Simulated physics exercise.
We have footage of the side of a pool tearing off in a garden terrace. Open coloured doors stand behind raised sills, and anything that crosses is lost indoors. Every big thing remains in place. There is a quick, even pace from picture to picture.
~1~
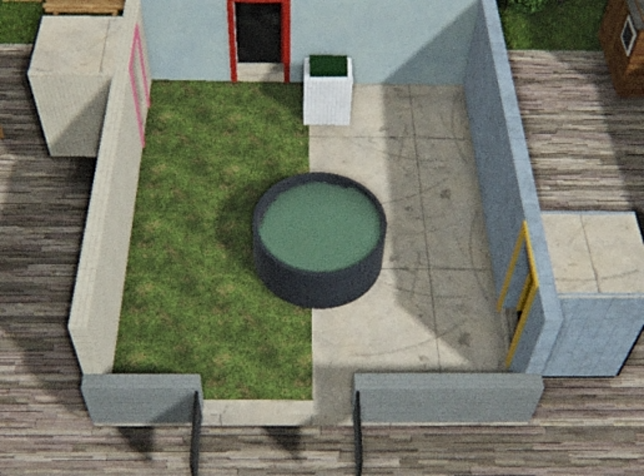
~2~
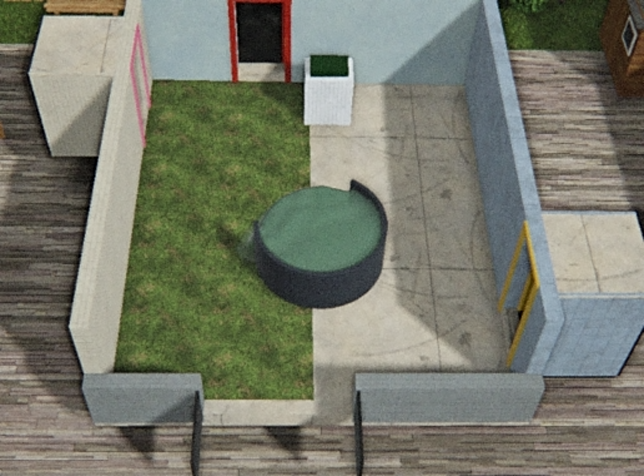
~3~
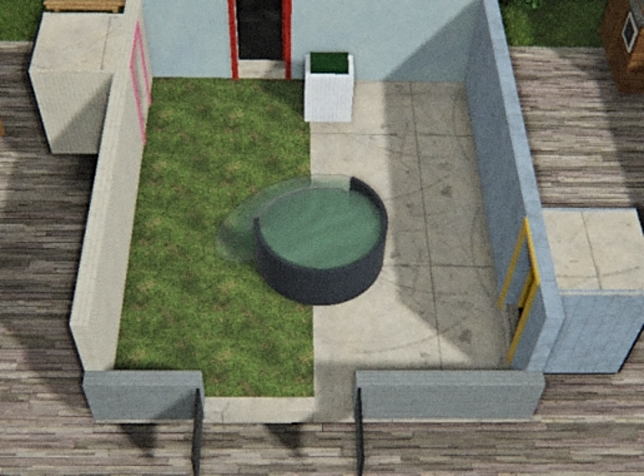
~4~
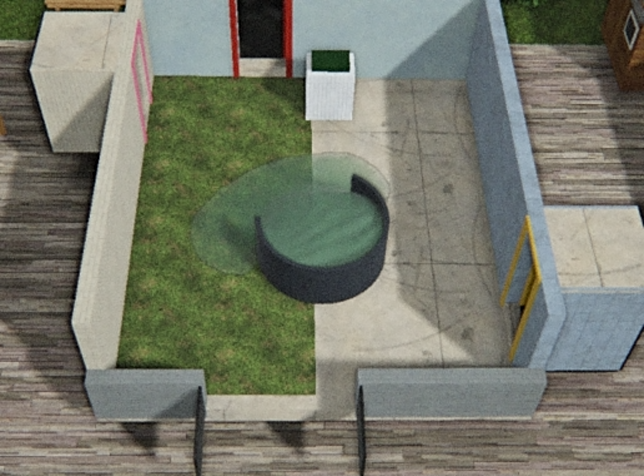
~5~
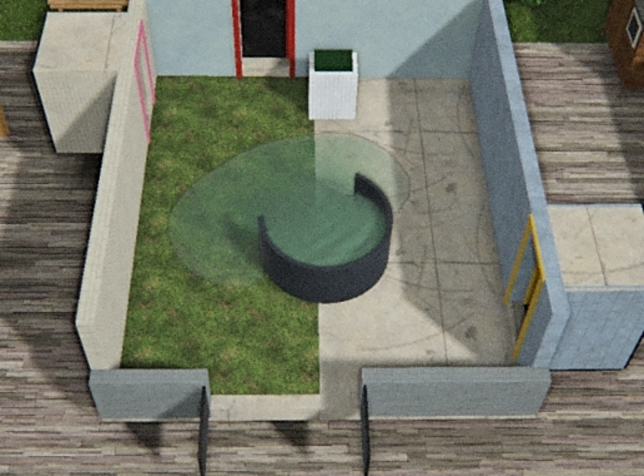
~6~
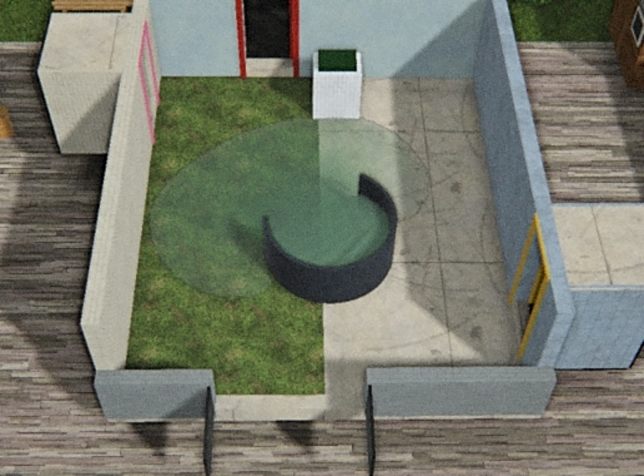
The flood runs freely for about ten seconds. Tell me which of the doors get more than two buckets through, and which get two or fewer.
Sorted out: The red door gets two or fewer; the yellow door gets two or fewer; the pink door gets two or fewer.
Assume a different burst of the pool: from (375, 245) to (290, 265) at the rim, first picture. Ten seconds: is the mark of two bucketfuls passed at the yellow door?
Yellow: Exceeds it.
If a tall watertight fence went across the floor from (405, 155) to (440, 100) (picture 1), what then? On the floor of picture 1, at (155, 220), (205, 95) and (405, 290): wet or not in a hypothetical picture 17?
Reading the points as listed, I get deluged, then deluged, then left untouched.
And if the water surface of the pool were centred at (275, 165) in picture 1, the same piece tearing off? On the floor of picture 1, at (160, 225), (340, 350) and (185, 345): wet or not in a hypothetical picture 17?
My reading is hit by the flood first, missed by the flood next and missed by the flood last.
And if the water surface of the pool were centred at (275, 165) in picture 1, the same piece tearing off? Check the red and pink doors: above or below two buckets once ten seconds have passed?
Note: Red door surpasses it; pink door surpasses it.
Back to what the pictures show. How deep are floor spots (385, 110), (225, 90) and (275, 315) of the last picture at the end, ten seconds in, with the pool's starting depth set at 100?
About 6, 4 and 6 percent, in that order.
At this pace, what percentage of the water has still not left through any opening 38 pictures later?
Estimate: Some 100 %.
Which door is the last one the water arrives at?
Going by the pictures, I'd say the door marked yellow.
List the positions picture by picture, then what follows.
In the first frame, still water in the pool at (320, 225).
In the second frame, the front is at (246, 257), out from the gap on the pool's far side.
In the third frame, water pours out on the pool's far side and has run to (221, 251).
In the fourth frame, the front is at (208, 261), out from the gap on the pool's far side.
In the fifth frame, water pours out on the pool's far side and has run to (174, 235).
In the sixth frame, the front is at (156, 241), out from the gap on the pool's far side.
A moment on, water covers 45 % of the floor; the red door not reached, the yellow door not reached, the pink door wet at the sill, nothing in.
Next, water covers 50 % of the floor; the red door wet at the sill, nothing in, the yellow door not reached, the pink door wet at the sill, nothing in.
Then, water covers 60 % of the floor; the red door wet at the sill, nothing in, the yellow door not reached, the pink door under two buckets in.
Later, water covers 85 % of the floor; the red door wet at the sill, nothing in, the yellow door wet at the sill, nothing in, the pink door under two buckets in.
In the end, water covers 100 % of the floor; the red door wet at the sill, nothing in, the yellow door wet at the sill, nothing in, the pink door under two buckets in.
